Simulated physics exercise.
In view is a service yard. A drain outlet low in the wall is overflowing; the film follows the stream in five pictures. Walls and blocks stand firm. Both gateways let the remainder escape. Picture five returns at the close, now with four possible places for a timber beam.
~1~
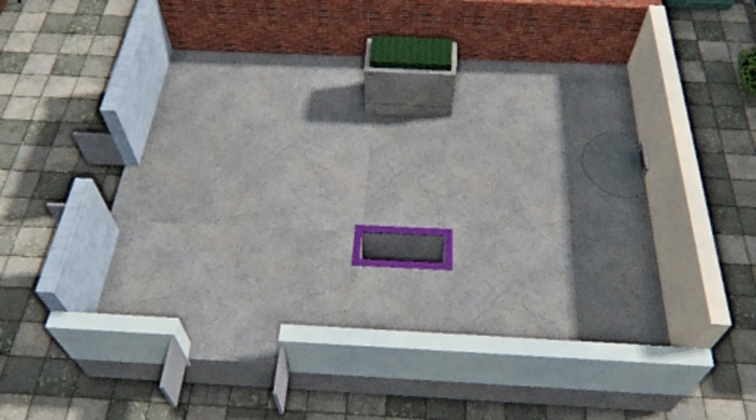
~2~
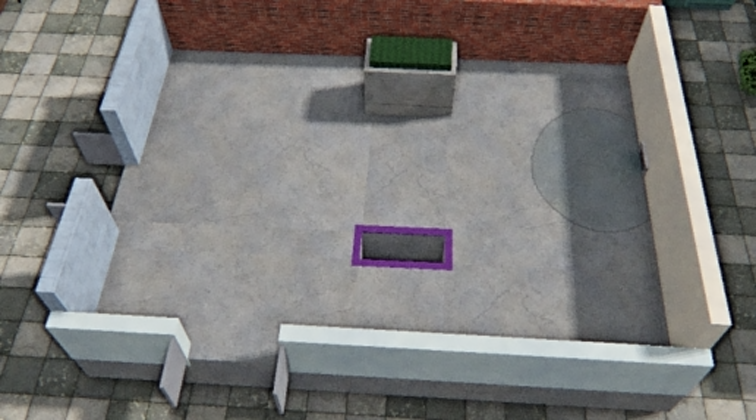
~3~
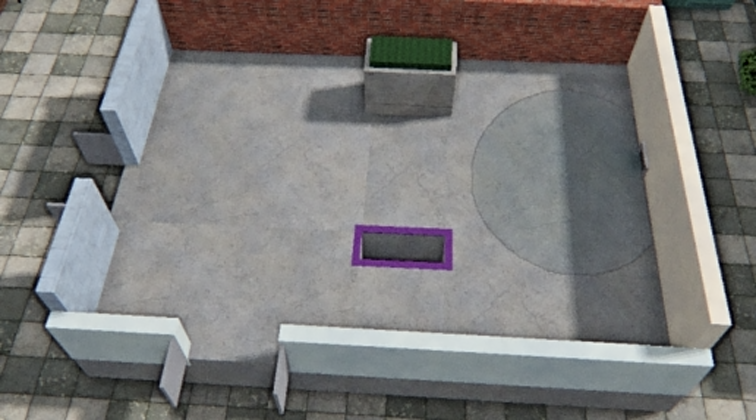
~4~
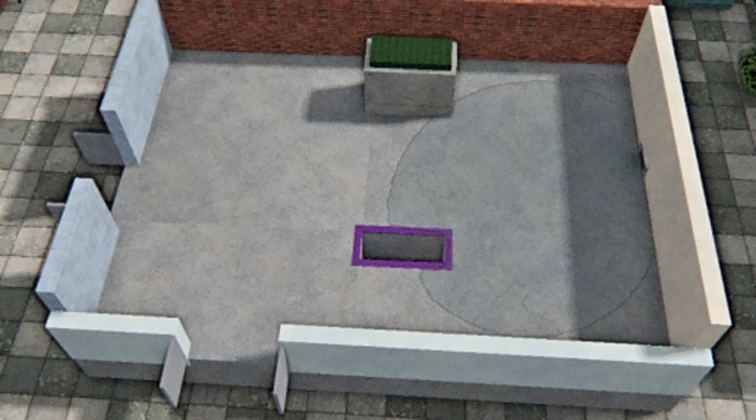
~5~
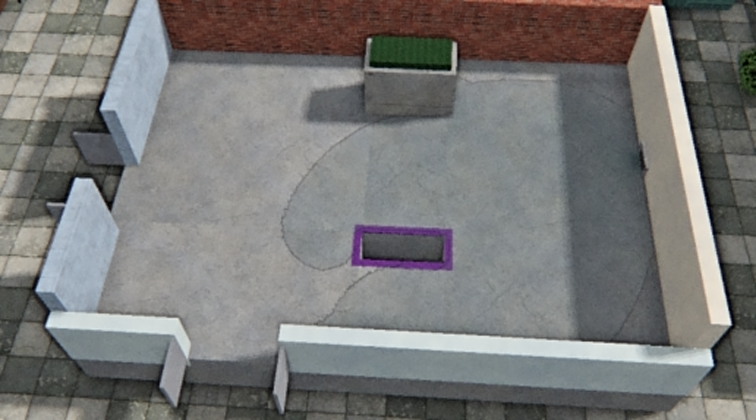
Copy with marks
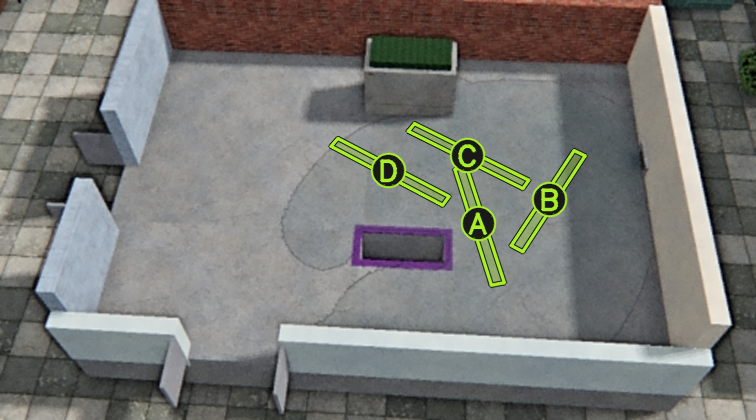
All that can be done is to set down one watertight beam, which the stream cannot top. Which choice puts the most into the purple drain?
Choose D.
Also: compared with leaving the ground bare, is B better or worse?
It is worse.
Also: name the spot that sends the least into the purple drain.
A it is.
On the marked copy, A from (460, 168) to (497, 283); B from (517, 248) to (579, 153); C from (411, 127) to (525, 184); D from (334, 142) to (445, 200).
Choosing A, about 7 % of the stream runs into the purple drain, about 91 % out by the gates.
Choosing B, about 17 % of the stream runs into the purple drain, about 80 % out by the gates.
Choosing C, about 16 % of the stream runs into the purple drain, about 80 % out by the gates.
Choosing D, about 28 % of the stream runs into the purple drain, about 68 % out by the gates.
